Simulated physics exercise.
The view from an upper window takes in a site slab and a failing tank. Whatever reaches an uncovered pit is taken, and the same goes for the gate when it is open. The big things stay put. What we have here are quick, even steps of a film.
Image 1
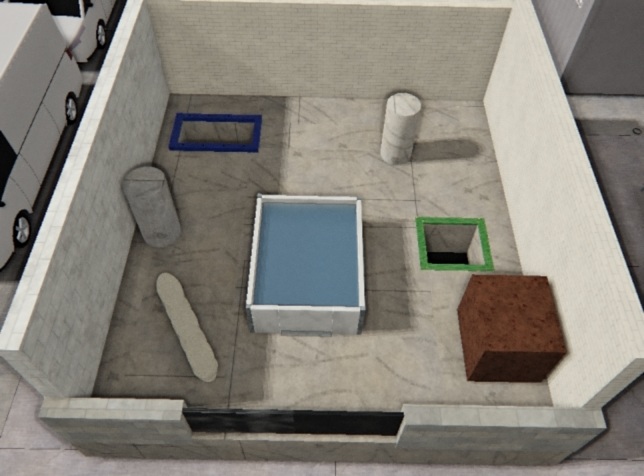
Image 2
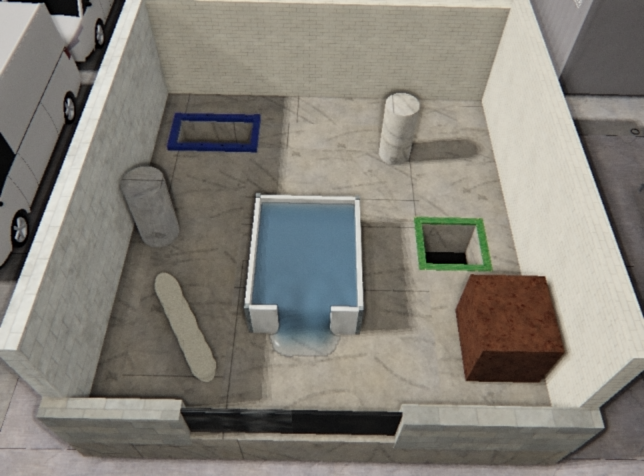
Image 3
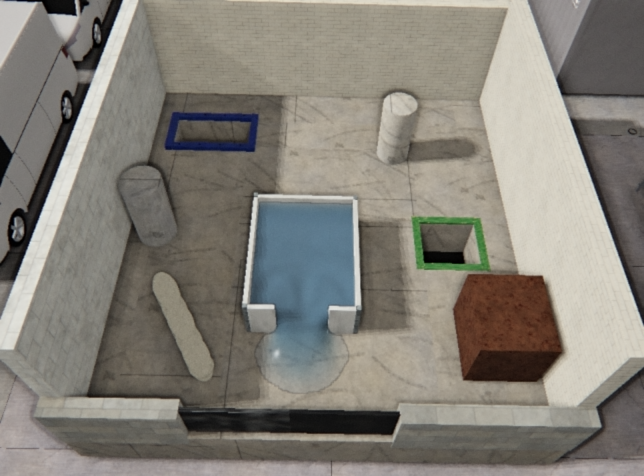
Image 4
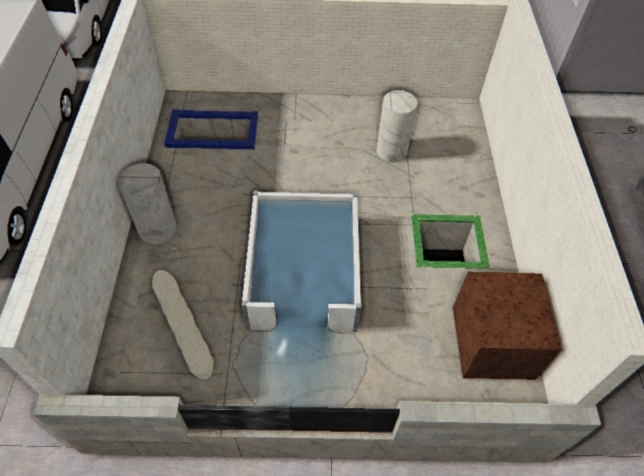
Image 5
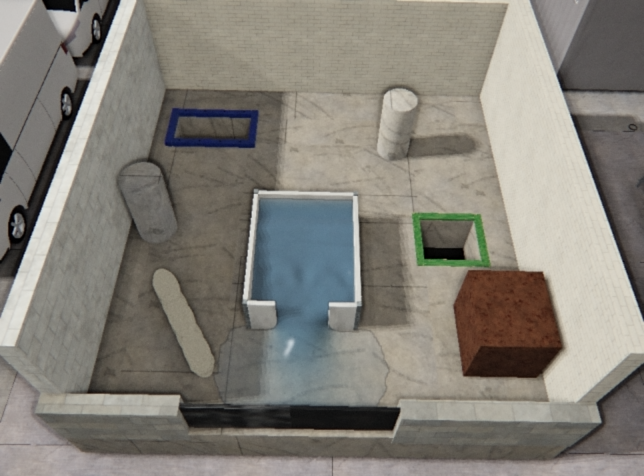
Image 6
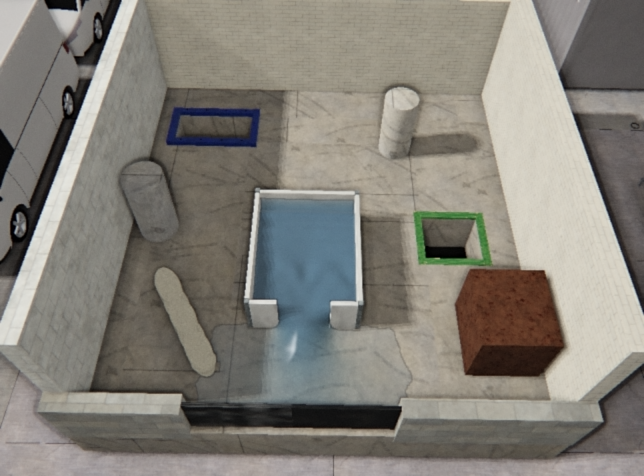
Water sat still in a white-walled tank inside a walled yard, then poured out through a gap in its near side and spread across the slab toward the dark opening in the front wall.
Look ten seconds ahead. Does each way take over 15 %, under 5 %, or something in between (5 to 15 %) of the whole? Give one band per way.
The gate is likely to claim a small share beneath five per cent. The green pit is likely to claim a middle share of five to fifteen per cent. The blue pit is likely to claim a small share beneath five per cent.
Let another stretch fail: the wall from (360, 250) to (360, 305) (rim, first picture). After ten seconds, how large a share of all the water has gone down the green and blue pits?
Per cent: Green 30, blue 0.
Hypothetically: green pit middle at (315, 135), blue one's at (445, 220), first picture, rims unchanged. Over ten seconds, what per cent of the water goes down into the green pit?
Result - green pit, 4 in a hundred.
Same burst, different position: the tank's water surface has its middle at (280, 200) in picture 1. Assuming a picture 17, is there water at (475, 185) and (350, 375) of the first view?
Spared, submerged.
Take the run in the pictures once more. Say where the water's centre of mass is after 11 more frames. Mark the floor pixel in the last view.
I'd put my finger on (301, 320).
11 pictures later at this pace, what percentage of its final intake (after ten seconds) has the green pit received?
Share by then: About 0 in a hundred.
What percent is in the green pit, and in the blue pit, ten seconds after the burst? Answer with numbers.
The first comes to roughly 10 percent, the second to roughly 0 percent.
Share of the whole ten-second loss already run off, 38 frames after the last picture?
I'd put it at 50 per cent.
A moment on, water covers 15 % of the floor; the gate 0 %, the green pit 0 %, the blue pit 0 %.
Next, water covers 20 % of the floor; the gate 0 %, the green pit 0 %, the blue pit 0 %.
Then, water covers 35 % of the floor; the gate 0 %, the green pit 1 %, the blue pit 0 %.
Later, water covers 55 % of the floor; the gate 0 %, the green pit 6 %, the blue pit 0 %.
In the end, water covers 90 % of the floor; the gate 0 %, the green pit 11 %, the blue pit 0 %.
